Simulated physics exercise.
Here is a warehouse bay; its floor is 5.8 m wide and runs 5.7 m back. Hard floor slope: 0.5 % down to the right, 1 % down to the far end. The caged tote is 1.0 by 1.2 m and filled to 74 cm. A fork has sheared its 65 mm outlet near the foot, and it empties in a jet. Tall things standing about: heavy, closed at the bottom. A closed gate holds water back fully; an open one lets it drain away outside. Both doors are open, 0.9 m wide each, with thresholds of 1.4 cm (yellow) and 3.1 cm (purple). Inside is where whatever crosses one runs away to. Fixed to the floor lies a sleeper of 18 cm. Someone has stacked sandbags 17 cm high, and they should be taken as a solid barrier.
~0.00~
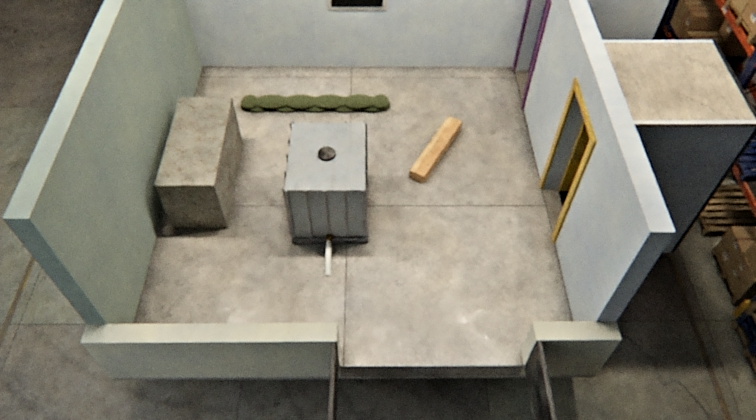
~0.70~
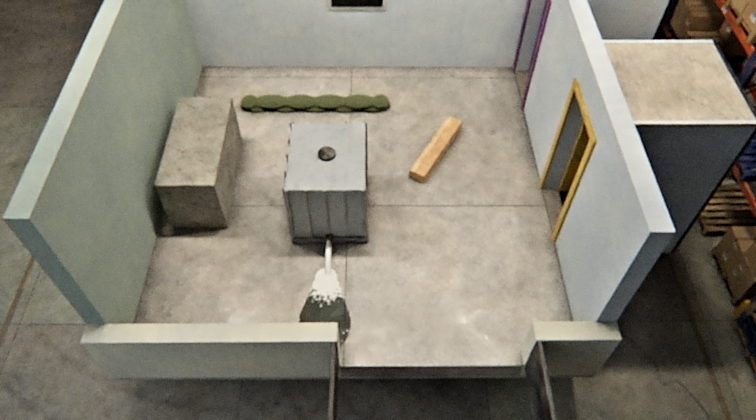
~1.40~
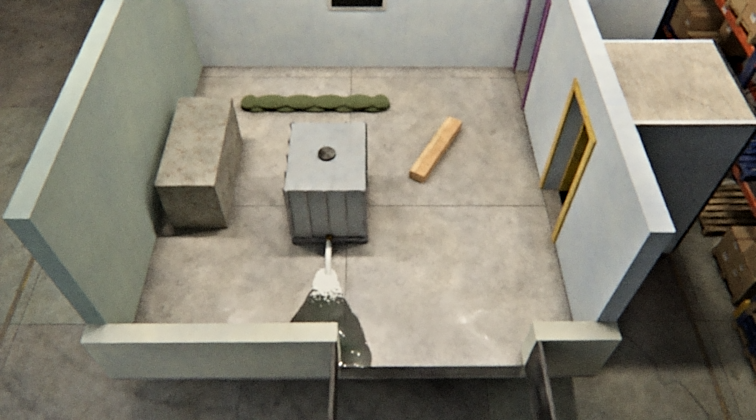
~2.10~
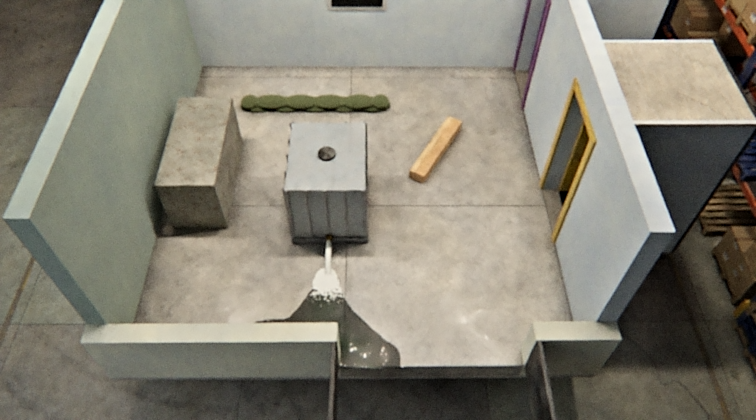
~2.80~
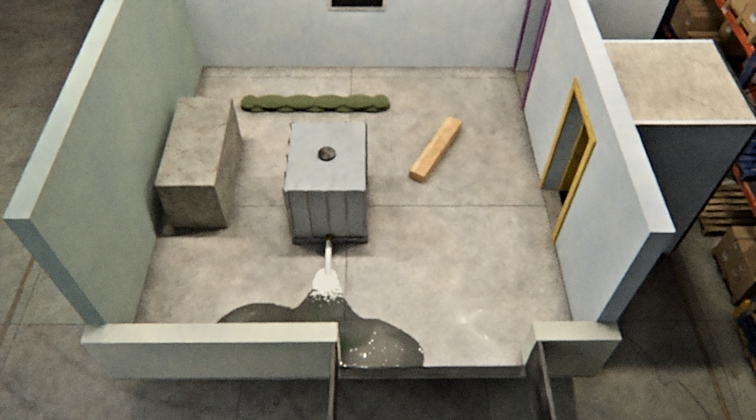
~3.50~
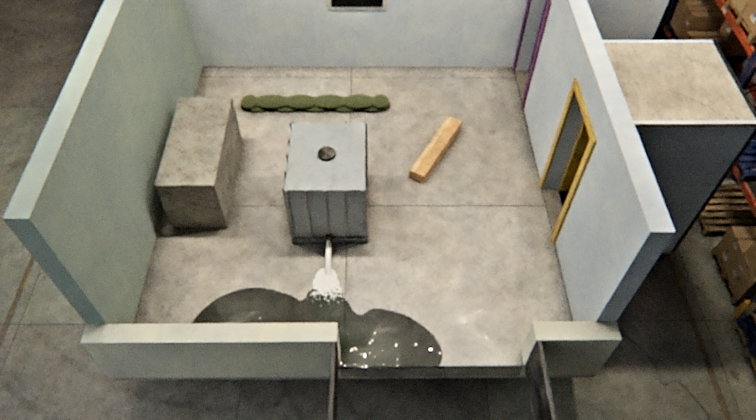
Warehouse bay with a grey caged tote jetting water from its low outlet, a dark puddle spreading left and right along the front wall.
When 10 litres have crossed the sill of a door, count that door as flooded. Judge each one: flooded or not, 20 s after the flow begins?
Yellow door: Under the limit; purple door: Under the limit.
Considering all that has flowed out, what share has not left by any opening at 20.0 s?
Share: Close to 68 %.
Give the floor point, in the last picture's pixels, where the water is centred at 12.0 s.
Centre of the water: Close to (294, 285).
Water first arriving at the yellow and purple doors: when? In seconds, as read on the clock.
Arrival: Yellow 17.0 s, purple not in the 20 s.
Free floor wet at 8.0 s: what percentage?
The flood covers close to 15 per cent of the floor.
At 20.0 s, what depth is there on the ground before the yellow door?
Roughly 0.6 centimetres.
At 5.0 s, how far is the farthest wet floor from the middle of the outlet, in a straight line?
Roughly 2.6 metres.
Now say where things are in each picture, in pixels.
The jet has just started at (328, 252); the ground is still dry, in the first picture.
From the spout at (328, 252) the water has spread over 0.5 m2; its tip is at a hidden place, and it is 1.1 cm deep on average, in the second picture.
The jet leaves at (328, 252); the sheet reaches a hidden place, 2.0 m away, and wets 0.8 m2, in the third picture.
The jet leaves at (328, 252); the sheet reaches a hidden place, 2.1 m away, and wets 1.2 m2, in the fourth picture.
The jet leaves at (328, 252); the sheet reaches a hidden place, 2.3 m away, and wets 1.7 m2, in the fifth picture.
The jet leaves at (328, 252); the sheet reaches a hidden place, 2.4 m away, and wets 2.2 m2, in the sixth picture.
After 5.0 s water covers 10 % of the floor and is deepest (5 cm) near (327, 348); yellow door not reached, purple door not reached.
After 8.0 s water covers 15 % of the floor and is deepest (5 cm) near (327, 348); yellow door not reached, purple door not reached.
After 12.0 s water covers 20 % of the floor and is deepest (5 cm) near (327, 348); yellow door not reached, purple door not reached.
After 16.0 s water covers 25 % of the floor and is deepest (4 cm) near (327, 348); yellow door not reached, purple door not reached.
After 20.0 s water covers 30 % of the floor and is deepest (4 cm) near (327, 348); yellow door 0.6 cm at the sill, 0 L in, purple door not reached.
